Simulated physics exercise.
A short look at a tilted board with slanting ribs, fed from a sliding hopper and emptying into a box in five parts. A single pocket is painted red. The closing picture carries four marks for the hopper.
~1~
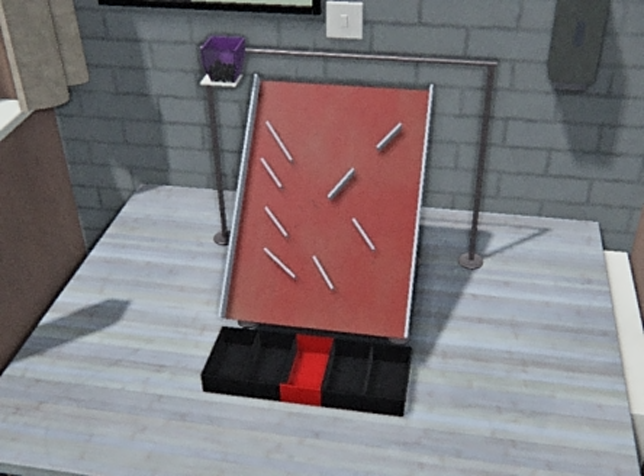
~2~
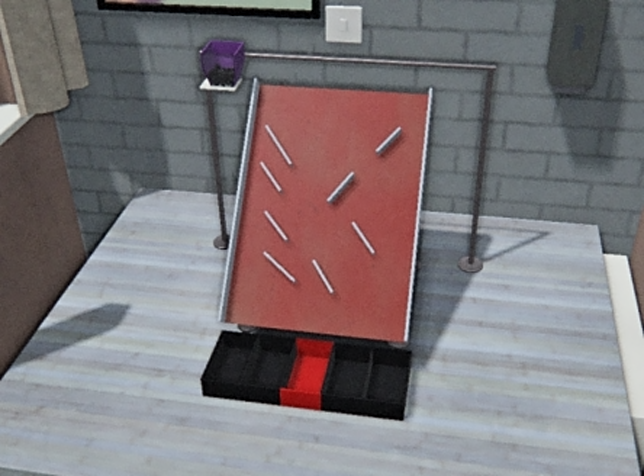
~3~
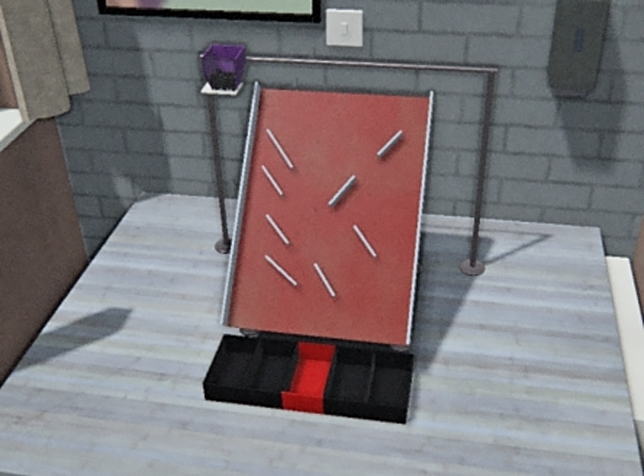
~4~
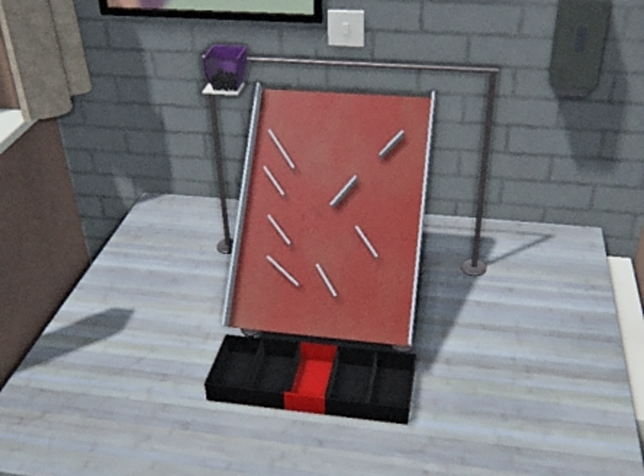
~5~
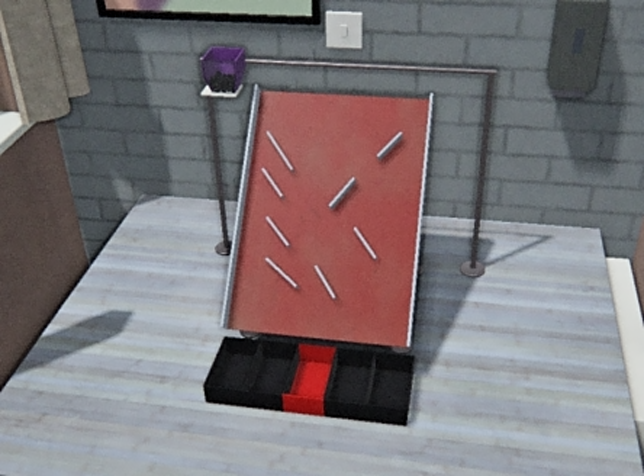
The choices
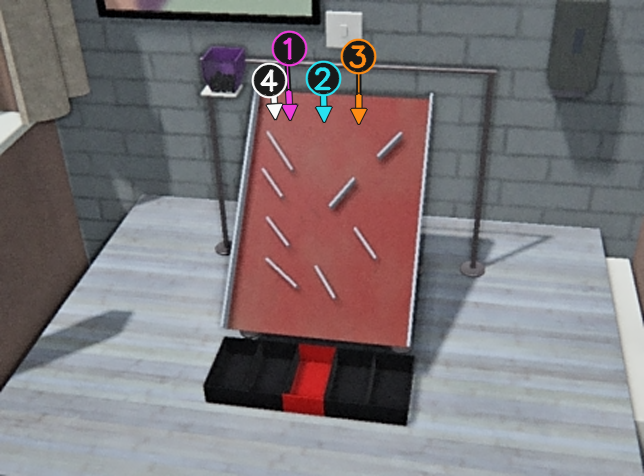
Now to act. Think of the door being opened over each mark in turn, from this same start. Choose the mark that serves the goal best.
Mark 2 does it best.
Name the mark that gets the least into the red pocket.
Here it is mark 4.
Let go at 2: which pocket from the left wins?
The third from the left.
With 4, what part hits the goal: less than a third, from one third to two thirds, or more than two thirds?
It is less than a third.
On the marked copy, mark 1 meets the board at (289, 114); mark 2 meets the board at (324, 116); mark 3 meets the board at (358, 118); mark 4 meets the board at (275, 113).
With 1, roughly half in the red pocket, roughly half in other pockets, just a few outside the box.
With 2, roughly two thirds in the red pocket, roughly a quarter in other pockets, about a tenth held on the board.
With 3, roughly half in the red pocket, roughly half in other pockets, just a few held on the board.
With 4, about a tenth in the red pocket, the larger part in other pockets, about a tenth outside the box.
